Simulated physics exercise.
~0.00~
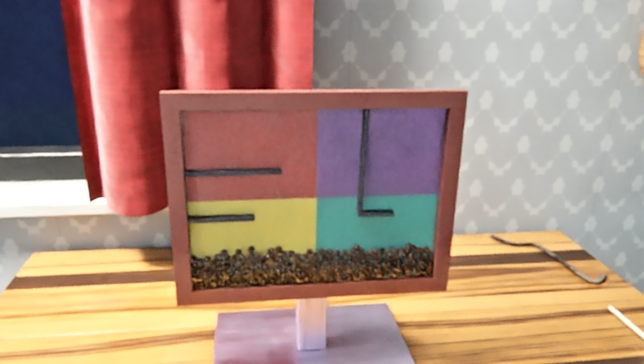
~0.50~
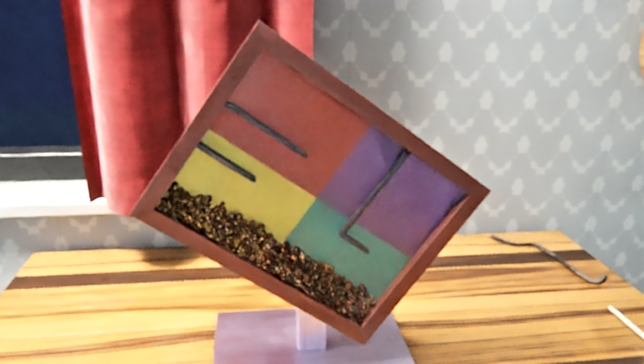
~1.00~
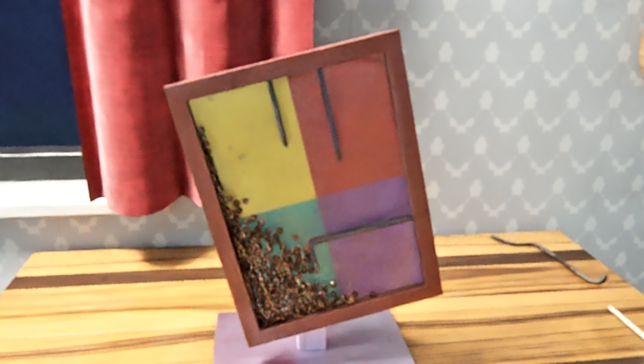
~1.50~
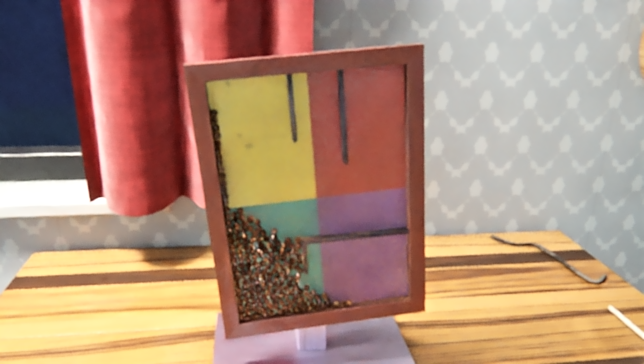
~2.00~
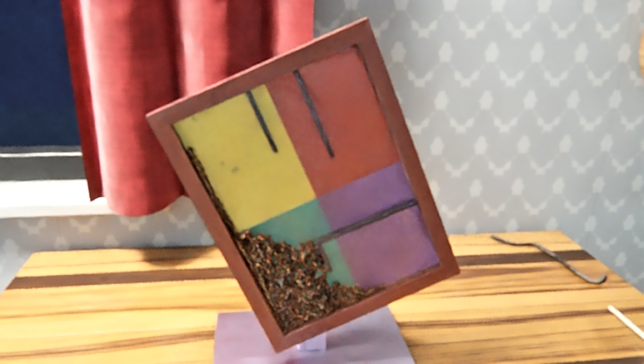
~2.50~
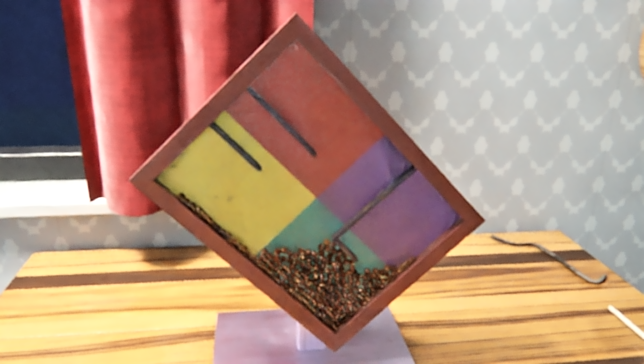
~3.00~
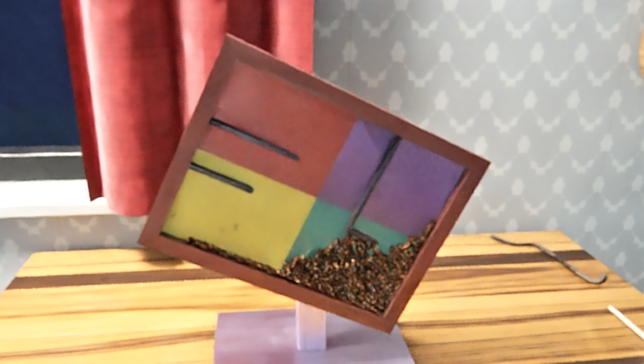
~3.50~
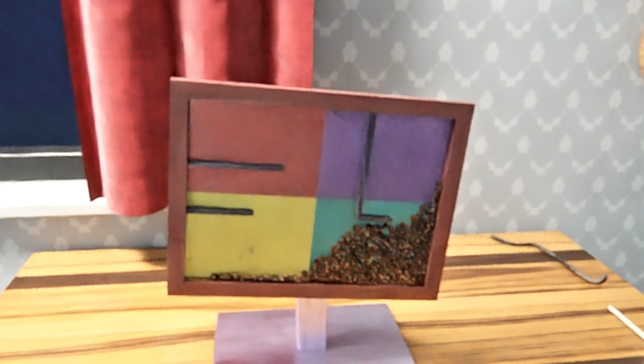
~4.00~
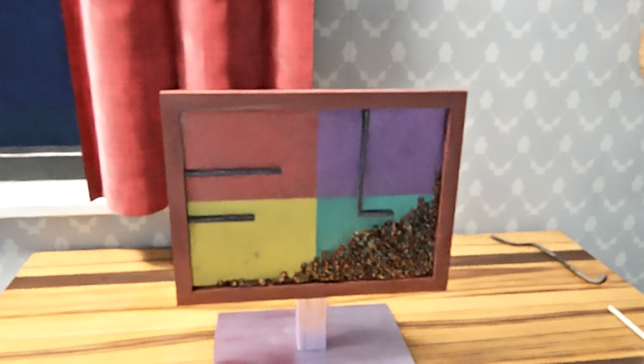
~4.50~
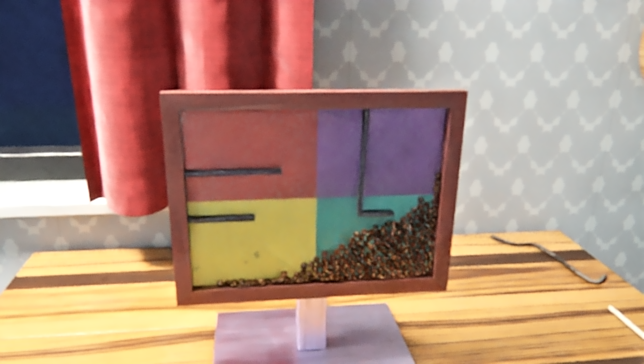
Small dark pills lying along the bottom of a framed box with four coloured quarters slid into a corner as it tipped clockwise onto its side, then tumbled back as it swung level, ending heaped in a slope at the lower right, mostly over turquoise.
